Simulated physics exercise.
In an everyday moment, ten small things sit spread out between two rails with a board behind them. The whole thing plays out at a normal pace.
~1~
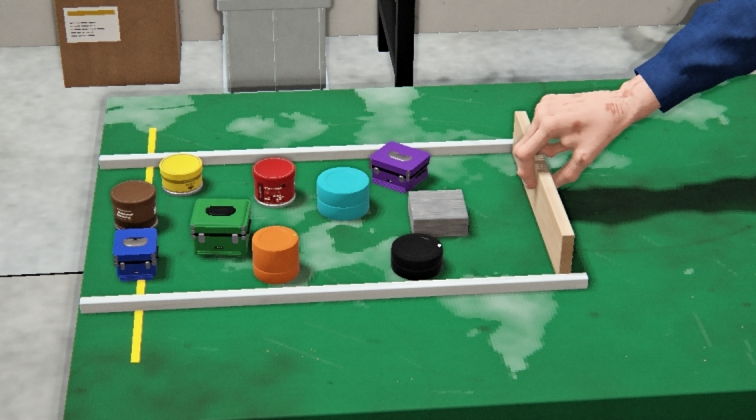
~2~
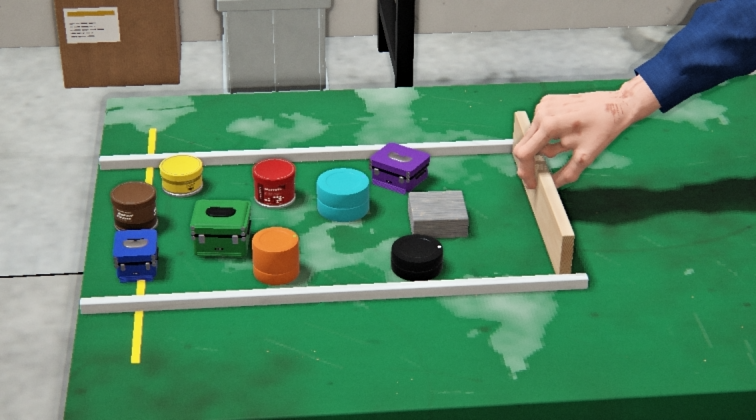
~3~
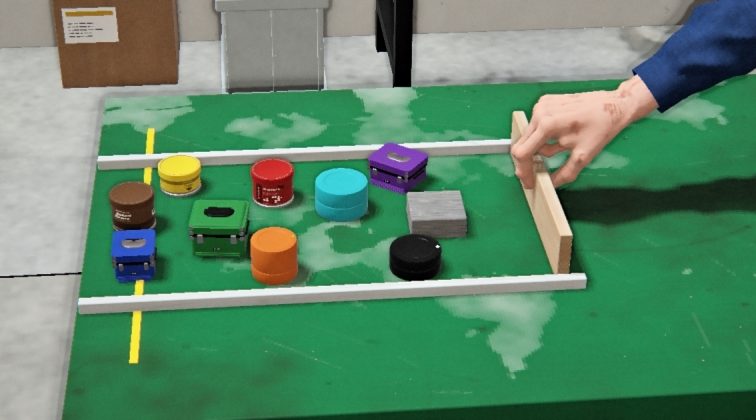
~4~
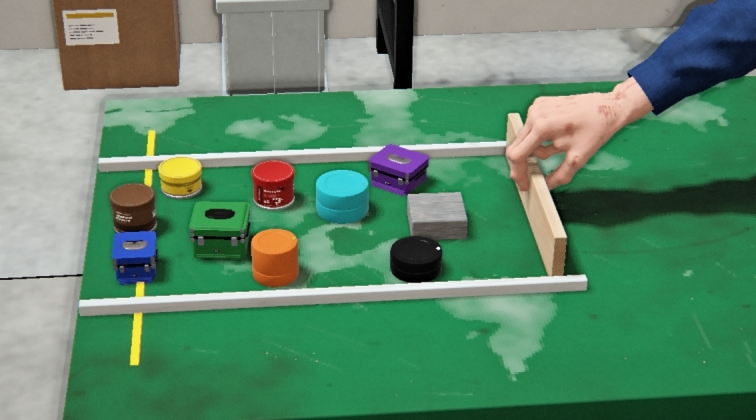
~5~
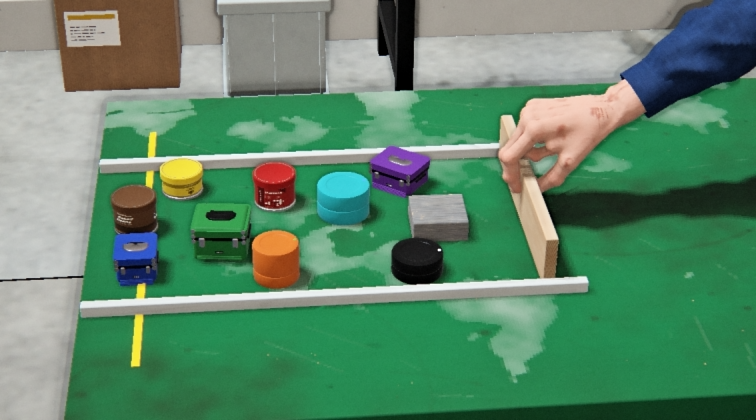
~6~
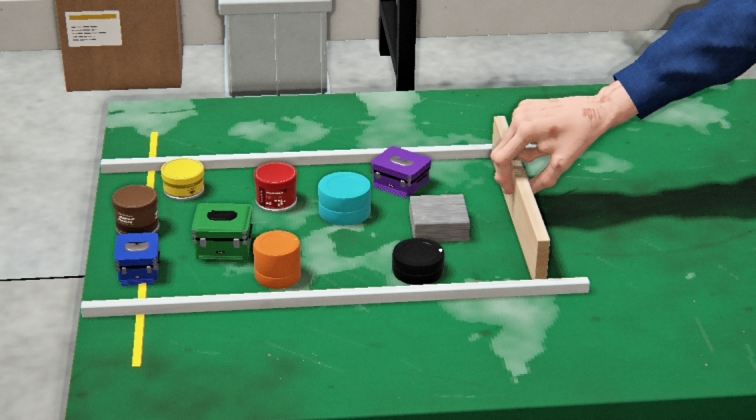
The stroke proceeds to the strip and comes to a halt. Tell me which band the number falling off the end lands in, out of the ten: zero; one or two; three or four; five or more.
Over the end go more than four.
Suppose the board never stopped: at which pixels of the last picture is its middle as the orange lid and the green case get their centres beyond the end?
The middle is at (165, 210) when it's the orange lid, and at (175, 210) when it's the green case.
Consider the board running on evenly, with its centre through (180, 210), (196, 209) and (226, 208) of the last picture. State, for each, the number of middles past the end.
1, 1 and 0.
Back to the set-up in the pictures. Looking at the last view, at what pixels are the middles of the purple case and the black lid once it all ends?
The purple case at (118, 177), the black lid at (116, 276).
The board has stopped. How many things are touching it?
In contact: 4.
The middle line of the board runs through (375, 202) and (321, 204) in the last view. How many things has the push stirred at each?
First 5, after that 6.
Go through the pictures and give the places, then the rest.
Brown pot (135, 208); blue case (137, 255); yellow pot (182, 175); board (541, 190); tape (145, 230), in the first picture.
Blue case (137, 255); red pot (274, 184), in the second picture.
Yellow pot (180, 176); orange lid (274, 256), in the third picture.
Brown pot (134, 210); turquoise lid (342, 197), in the fourth picture.
Blue case (137, 259); purple case (400, 172), in the fifth picture.
Brown pot (136, 212); blue case (138, 259); yellow pot (183, 179); board (519, 196); tape (146, 234), in the sixth picture.
Soon after, none off yet; brown pot at rest near (136, 212); blue case at rest near (138, 259); yellow pot at rest near (183, 179).
Then, none off yet; brown pot moving near (129, 211); blue case moved about its own width near (73, 269); yellow pot moved about its own width near (125, 173).
At rest, the number that fall off is five or more; fallen, red pot, orange lid, green case, yellow pot, blue case and brown pot.
